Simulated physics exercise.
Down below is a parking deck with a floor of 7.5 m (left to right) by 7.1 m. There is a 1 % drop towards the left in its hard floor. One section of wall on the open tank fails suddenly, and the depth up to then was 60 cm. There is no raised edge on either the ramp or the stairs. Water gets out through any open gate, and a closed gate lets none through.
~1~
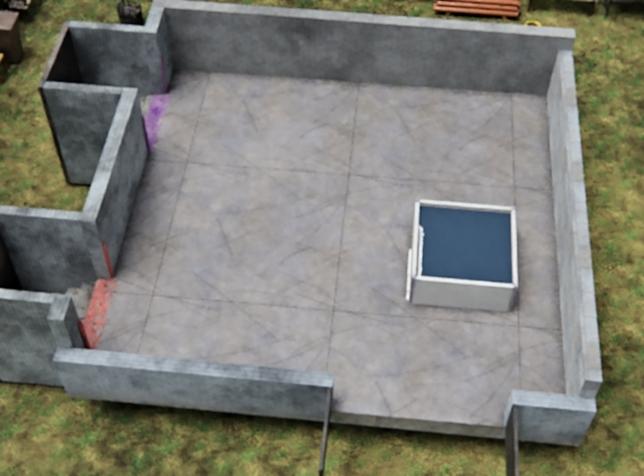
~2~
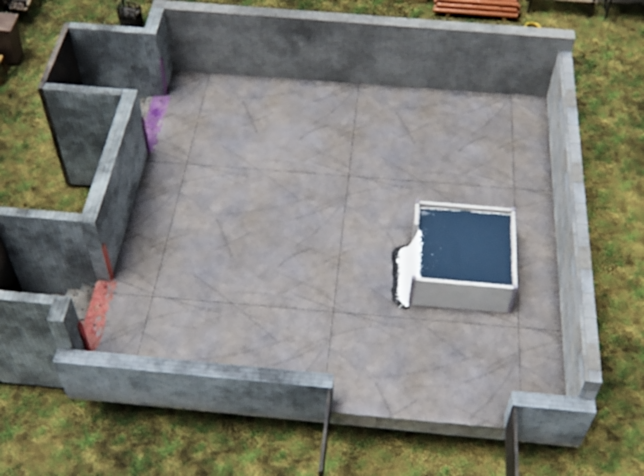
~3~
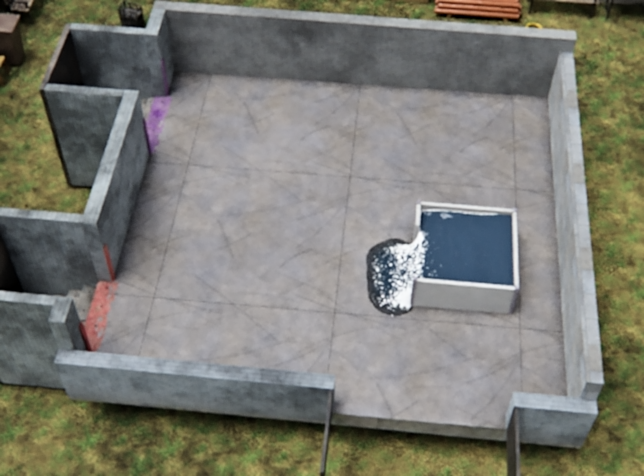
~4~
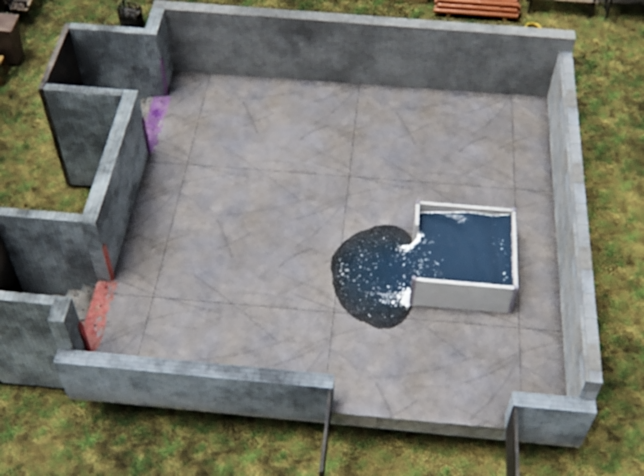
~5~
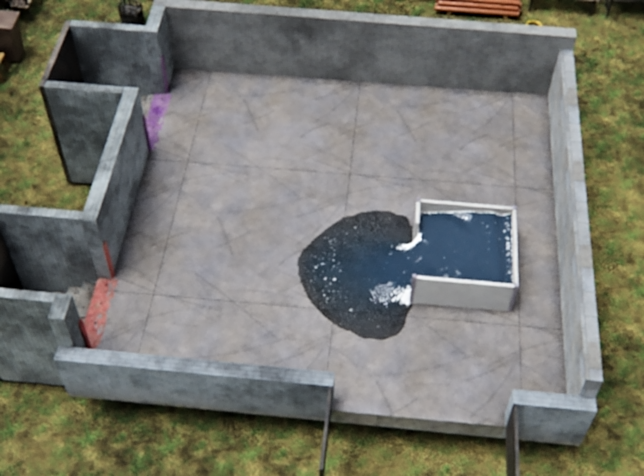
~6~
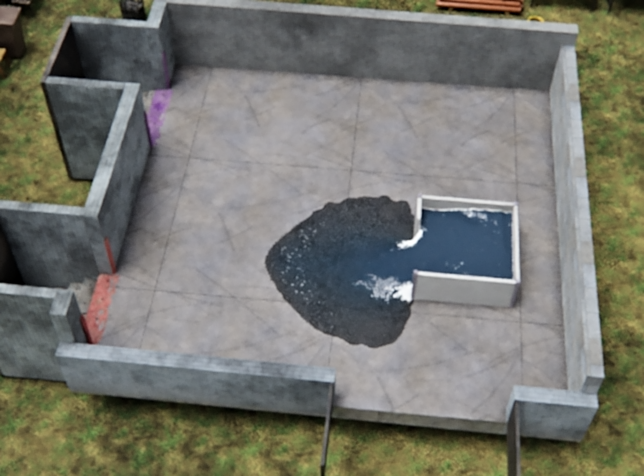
On a walled parking deck with a grey floor, an open tank of dark blue water stands still toward the right. Its left wall gives way, and white, foaming water pours through the gap onto the floor. The dark pool spreads steadily leftward, widening into a rounded, then slightly pointed shape.
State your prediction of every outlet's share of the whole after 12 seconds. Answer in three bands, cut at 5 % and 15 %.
Gate not even 5 %, stairwell (marked red) over 15 %, down ramp (marked purple) from 5 to 15 %.
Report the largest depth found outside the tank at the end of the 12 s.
Max depth: About 4 centimetres.
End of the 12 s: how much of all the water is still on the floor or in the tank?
It comes to near 54 per cent.
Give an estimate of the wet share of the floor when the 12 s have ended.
Around 45 per cent wet.
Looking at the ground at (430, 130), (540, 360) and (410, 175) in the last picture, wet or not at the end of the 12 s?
Going through the three points: Not yet touched, then not yet touched, then not yet touched.
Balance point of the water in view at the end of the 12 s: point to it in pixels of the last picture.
Roughly (243, 208) in the last picture.
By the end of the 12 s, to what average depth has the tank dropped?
It averages close to 2 centimetres.
A moment later water covers 25 % of the floor and is deepest (28 cm) near (406, 274); gone so far, the gate 0 %, the stairwell (marked red) 0 %, the down ramp (marked purple) 0 %.
Soon after water covers 40 % of the floor and is deepest (18 cm) near (406, 283); gone so far, the gate 0 %, the stairwell (marked red) 1 %, the down ramp (marked purple) 0 %.
Next water covers 45 % of the floor and is deepest (20 cm) near (87, 369); gone so far, the gate 0 %, the stairwell (marked red) 9 %, the down ramp (marked purple) 0 %.
Later on water covers 45 % of the floor and is deepest (8 cm) near (87, 369); gone so far, the gate 1 %, the stairwell (marked red) 25 %, the down ramp (marked purple) 5 %.
At the end water covers 45 % of the floor and is deepest (4 cm) near (116, 267); gone so far, the gate 1 %, the stairwell (marked red) 34 %, the down ramp (marked purple) 10 %.
